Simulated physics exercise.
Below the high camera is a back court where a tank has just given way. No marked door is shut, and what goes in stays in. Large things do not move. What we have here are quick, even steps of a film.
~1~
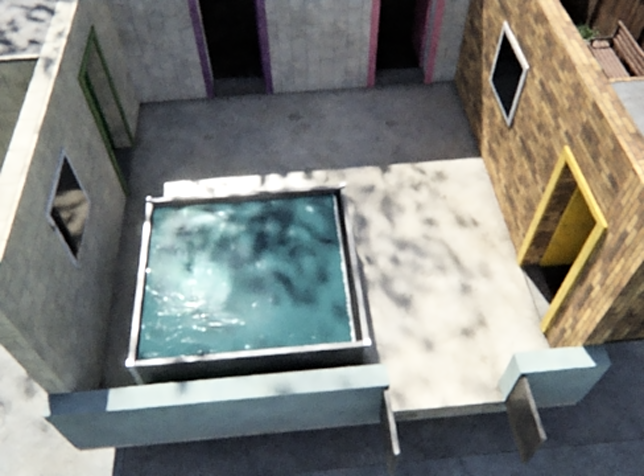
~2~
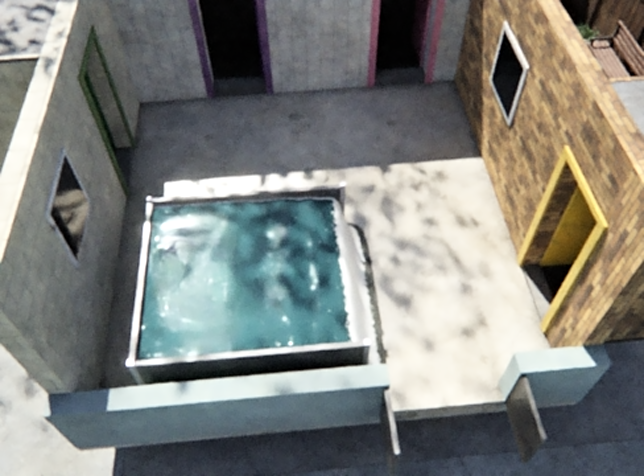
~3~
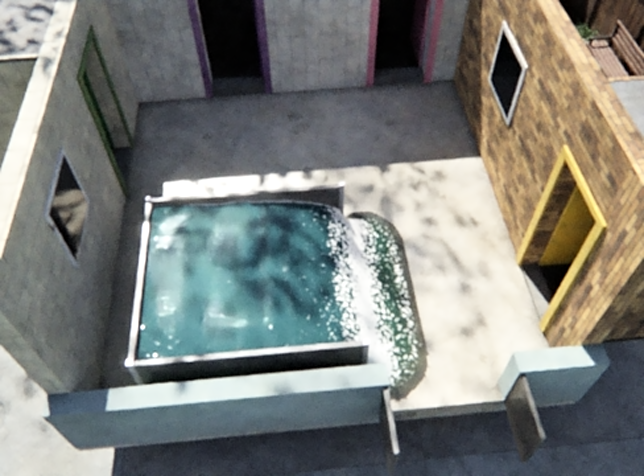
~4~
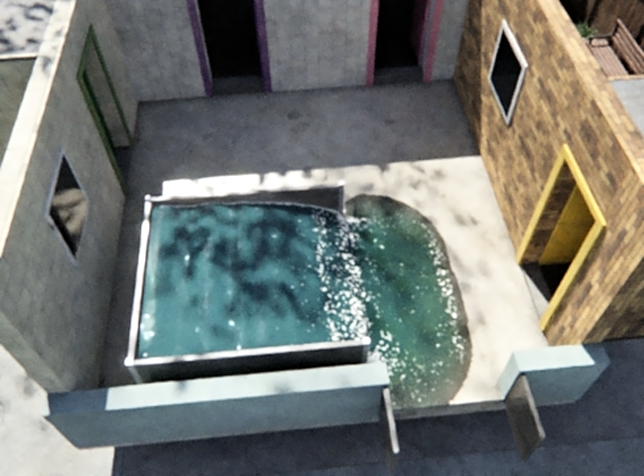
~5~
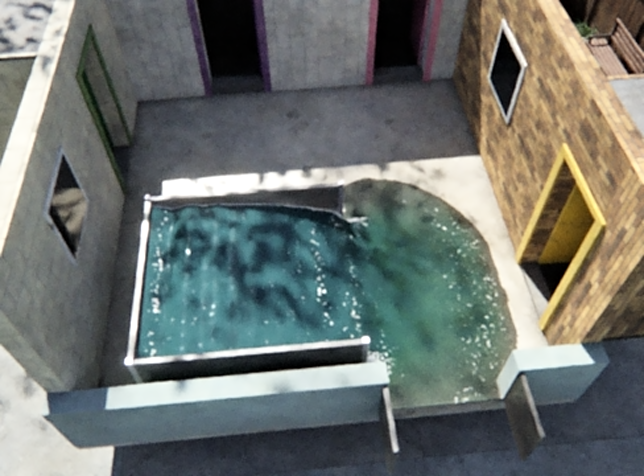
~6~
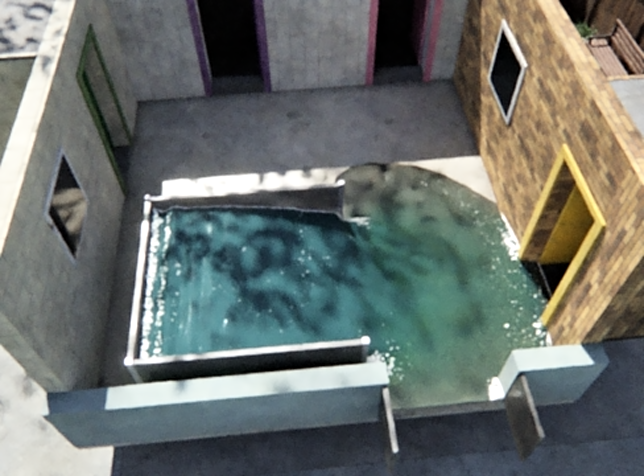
At the start, a square tank of blue-green water stands full in a walled back court. Its right side gives way and water pours out in a foaming, curved sheet, spreading right across the pale floor to the open gateway and yellow-framed doorway while the level in the tank drops.
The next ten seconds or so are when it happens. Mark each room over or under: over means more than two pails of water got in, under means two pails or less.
Purple door: Under, green door: Over, pink door: Over, yellow door: Over.
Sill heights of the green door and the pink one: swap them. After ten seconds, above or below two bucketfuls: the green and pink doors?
The green one takes less, the pink one goes over.
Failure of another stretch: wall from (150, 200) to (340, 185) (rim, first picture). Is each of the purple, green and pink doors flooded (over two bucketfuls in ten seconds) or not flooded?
In that case the purple door breaks the limit, the green door breaks the limit and the pink door breaks the limit.
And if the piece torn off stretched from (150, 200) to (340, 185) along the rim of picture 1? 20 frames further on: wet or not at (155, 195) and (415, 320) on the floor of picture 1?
In the order asked: The first spot is swamped and the second is untouched.
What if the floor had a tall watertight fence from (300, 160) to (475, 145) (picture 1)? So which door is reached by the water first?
That is the yellow door.
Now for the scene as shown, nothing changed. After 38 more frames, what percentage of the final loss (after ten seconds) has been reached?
Around 85 %.
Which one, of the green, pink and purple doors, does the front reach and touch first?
That's the one in pink.
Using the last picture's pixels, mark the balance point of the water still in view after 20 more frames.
Close to (381, 238).
A moment on, water covers 35 % of the floor; the purple door not reached, the green door not reached, the pink door not reached, the yellow door far over two buckets in.
Next, water covers 40 % of the floor; the purple door not reached, the green door not reached, the pink door wet at the sill, nothing in, the yellow door far over two buckets in.
Then, water covers 55 % of the floor; the purple door wet at the sill, nothing in, the green door not reached, the pink door over two buckets in, the yellow door far over two buckets in.
Later, water covers 85 % of the floor; the purple door wet at the sill, nothing in, the green door under two buckets in, the pink door far over two buckets in, the yellow door far over two buckets in.
In the end, water covers 100 % of the floor; the purple door wet at the sill, nothing in, the green door over two buckets in, the pink door far over two buckets in, the yellow door far over two buckets in.
